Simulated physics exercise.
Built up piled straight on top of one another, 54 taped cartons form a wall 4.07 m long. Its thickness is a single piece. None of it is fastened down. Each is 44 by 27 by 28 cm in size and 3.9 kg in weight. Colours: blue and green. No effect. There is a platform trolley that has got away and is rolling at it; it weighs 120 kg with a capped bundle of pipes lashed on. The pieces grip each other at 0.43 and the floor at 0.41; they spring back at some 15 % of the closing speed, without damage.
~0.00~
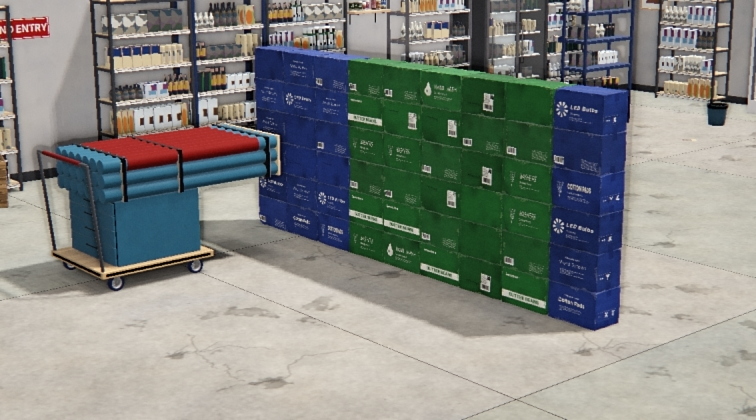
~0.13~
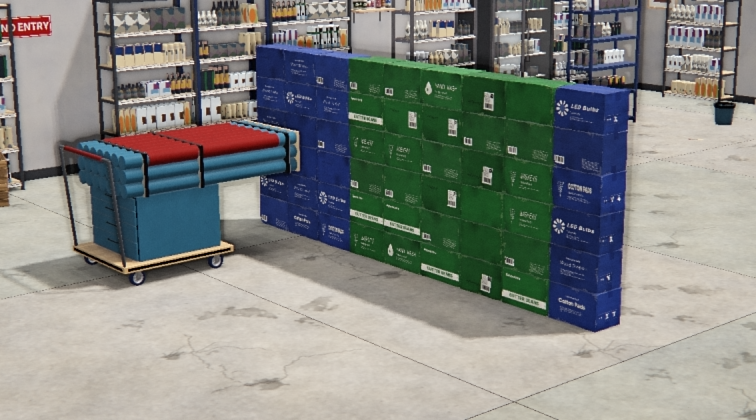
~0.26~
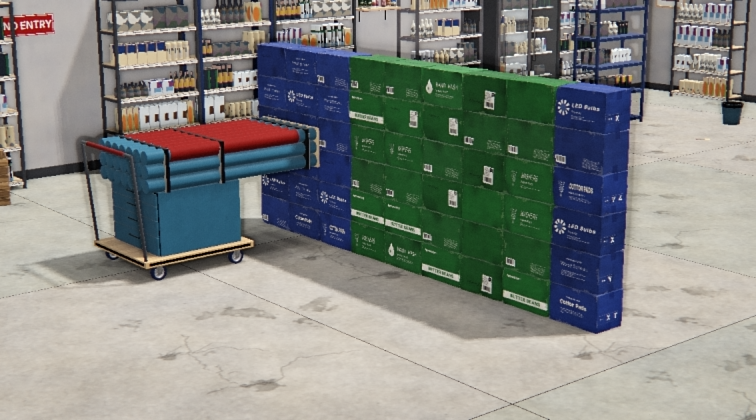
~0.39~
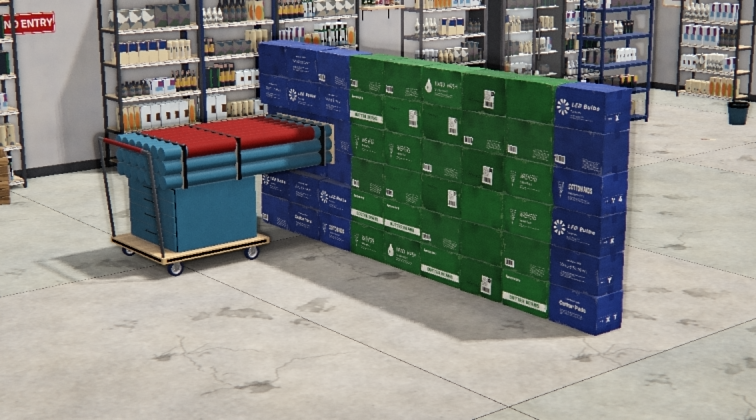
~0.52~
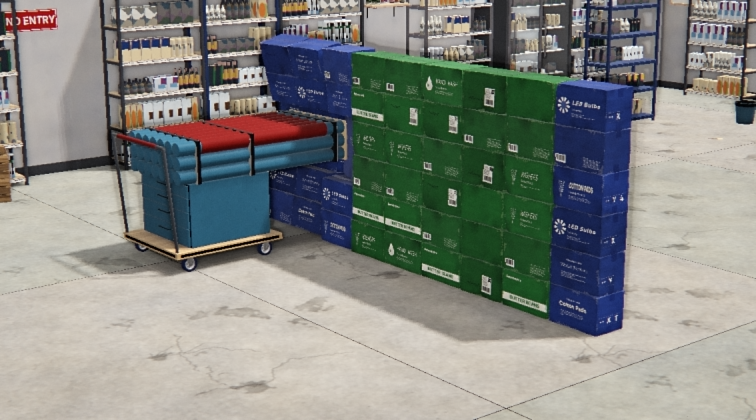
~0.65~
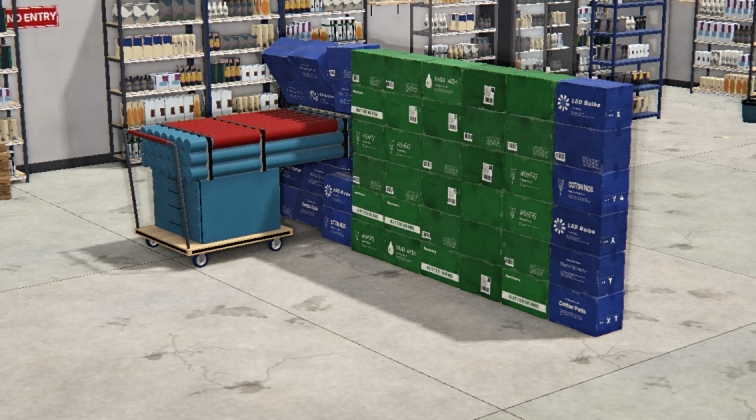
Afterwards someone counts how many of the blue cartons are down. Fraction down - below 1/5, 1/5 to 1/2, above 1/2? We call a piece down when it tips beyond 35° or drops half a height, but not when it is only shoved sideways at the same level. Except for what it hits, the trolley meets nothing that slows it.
Above 1/2.
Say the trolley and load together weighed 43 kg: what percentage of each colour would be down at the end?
Down by colour: Blue 60, green 0 per cent.
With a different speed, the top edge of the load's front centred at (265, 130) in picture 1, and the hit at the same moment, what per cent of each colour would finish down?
Result - blue: 80%; green: 0%.
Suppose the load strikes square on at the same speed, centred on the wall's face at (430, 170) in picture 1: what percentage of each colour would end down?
Blue 0 %, green 50 %.
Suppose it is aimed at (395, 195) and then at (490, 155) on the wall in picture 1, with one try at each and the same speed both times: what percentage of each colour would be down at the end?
Down by colour - blue: 0%, then 0%; green: 50%, then 50%.
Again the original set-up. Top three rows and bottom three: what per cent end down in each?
The top part comes to 30 per cent, the bottom part to 30 per cent.
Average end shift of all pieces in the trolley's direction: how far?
Mean shift: Roughly 25 cm.
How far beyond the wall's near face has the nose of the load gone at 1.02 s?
65 cm beyond.
By 0.78 s, load 45 cm past the wall's line, still rolling; 4 of the 24 blue cartons down (4 of 54 in all colours); top blue carton unmoved.
By 1.02 s, load 65 cm past the wall's line, still rolling; 12 of the 24 blue cartons down (12 of 54 in all colours); top blue carton unmoved.
By 1.40 s, load 91 cm past the wall's line, still rolling; 15 of the 24 blue cartons down (15 of 54 in all colours); top blue carton unmoved.
By 1.90 s, load 1.11 m past the wall's line, still rolling; 17 of the 24 blue cartons down (17 of 54 in all colours); top blue carton unmoved.
When it is over (3.2 s), load 1.12 m past the wall's line, stopped; 17 of the 24 blue cartons down (17 of 54 in all colours); top blue carton unmoved; top green carton unmoved. That is 71 per cent. In pixels of the last frame, middles, top blue carton near (593, 103), top green carton near (497, 88).
